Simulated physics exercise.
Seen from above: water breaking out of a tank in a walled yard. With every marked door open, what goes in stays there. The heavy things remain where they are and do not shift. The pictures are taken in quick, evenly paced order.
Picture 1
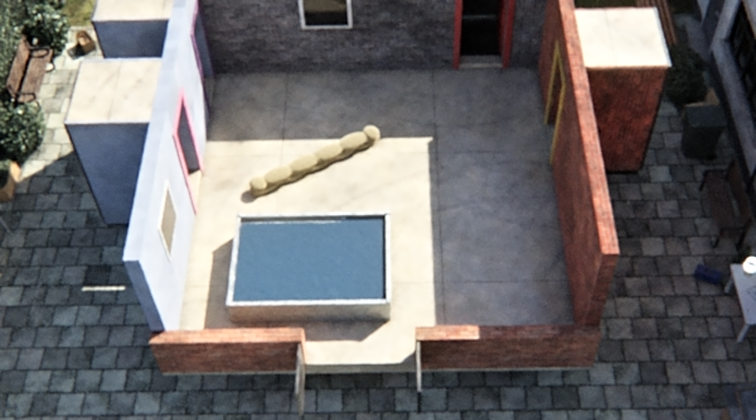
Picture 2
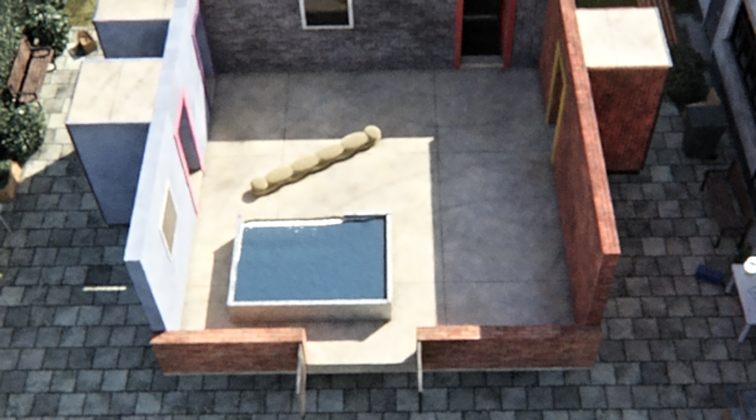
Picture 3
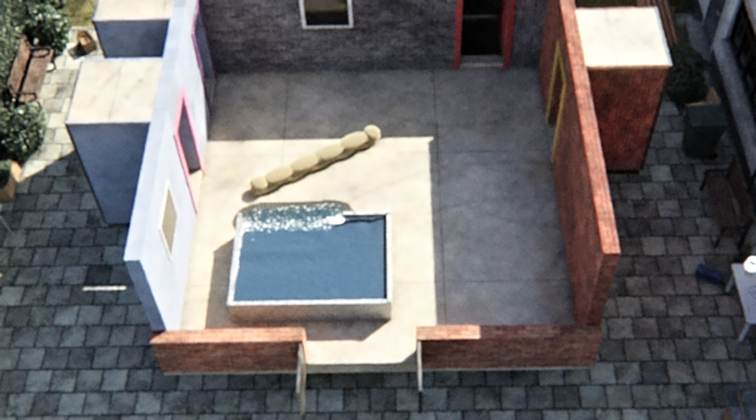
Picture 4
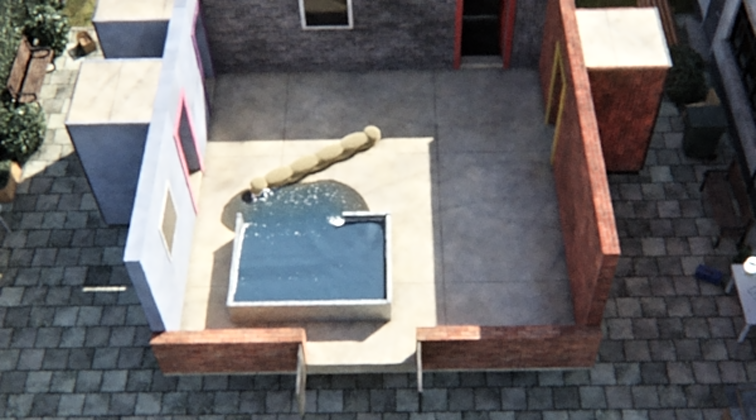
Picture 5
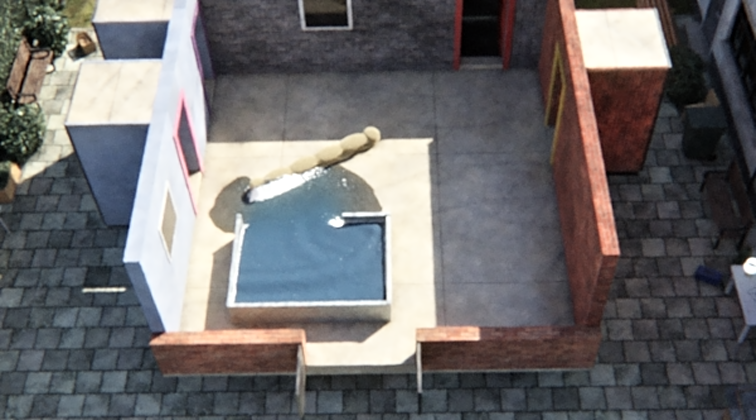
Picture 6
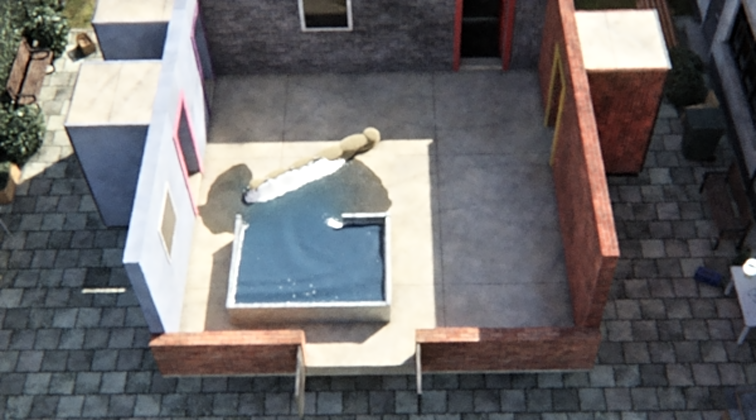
At first, still blue water fills an open tank in a walled yard, near a diagonal row of rounded, tan stones. Water then breaks through the tank's far side and spreads across the pale floor. It reaches the row, foaming white along it, while a dark wet patch widens on both sides.
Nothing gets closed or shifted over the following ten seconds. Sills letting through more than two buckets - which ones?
In the end most likely the pink door gets too much water. Most likely the yellow door gets too much water. Most likely the purple door gets two buckets or less. Most likely the red door gets two buckets or less.
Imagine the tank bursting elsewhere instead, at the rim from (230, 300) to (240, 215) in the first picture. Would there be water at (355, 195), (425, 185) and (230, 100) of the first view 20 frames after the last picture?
Following the listed order, the three come out not reached, not reached and reached by the spill.
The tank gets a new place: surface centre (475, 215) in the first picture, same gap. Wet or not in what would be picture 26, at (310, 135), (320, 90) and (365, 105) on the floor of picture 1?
One after the other: Untouched, reached, reached.
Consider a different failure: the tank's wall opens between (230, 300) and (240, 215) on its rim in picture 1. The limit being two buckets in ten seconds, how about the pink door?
Pink door: Under the line.
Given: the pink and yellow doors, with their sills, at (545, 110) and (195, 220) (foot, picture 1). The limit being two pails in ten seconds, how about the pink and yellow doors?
Result: Pink ends up below; yellow ends up above.
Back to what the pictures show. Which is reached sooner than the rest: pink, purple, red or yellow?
It's the one in pink.
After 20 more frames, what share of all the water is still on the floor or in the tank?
I make it around 96 per cent.
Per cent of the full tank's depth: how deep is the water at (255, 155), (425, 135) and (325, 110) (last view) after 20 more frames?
First 2, next 6, last 2 in a hundred.
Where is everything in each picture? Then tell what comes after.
The first frame shows still water in the open tank at (311, 259).
In the second frame, the front is at a hidden place, out from the gap on the open tank's far side.
In the third frame, the front is at a hidden place, out from the gap on the open tank's far side.
In the fourth frame, water pours out on the open tank's far side and has run to (237, 200).
In the fifth frame, the front is at (337, 168), out from the gap on the open tank's far side.
In the sixth frame, the front is at (350, 159), out from the gap on the open tank's far side.
A moment on, water covers 15 % of the floor; the pink door wet at the sill, nothing in, the yellow door not reached, the purple door not reached, the red door not reached.
Next, water covers 35 % of the floor; the pink door over two buckets in, the yellow door not reached, the purple door wet at the sill, nothing in, the red door not reached.
Then, water covers 55 % of the floor; the pink door over two buckets in, the yellow door over two buckets in, the purple door wet at the sill, nothing in, the red door wet at the sill, nothing in.
Later, water covers 75 % of the floor; the pink door far over two buckets in, the yellow door far over two buckets in, the purple door under two buckets in, the red door wet at the sill, nothing in.
In the end, water covers 90 % of the floor; the pink door far over two buckets in, the yellow door far over two buckets in, the purple door under two buckets in, the red door wet at the sill, nothing in.
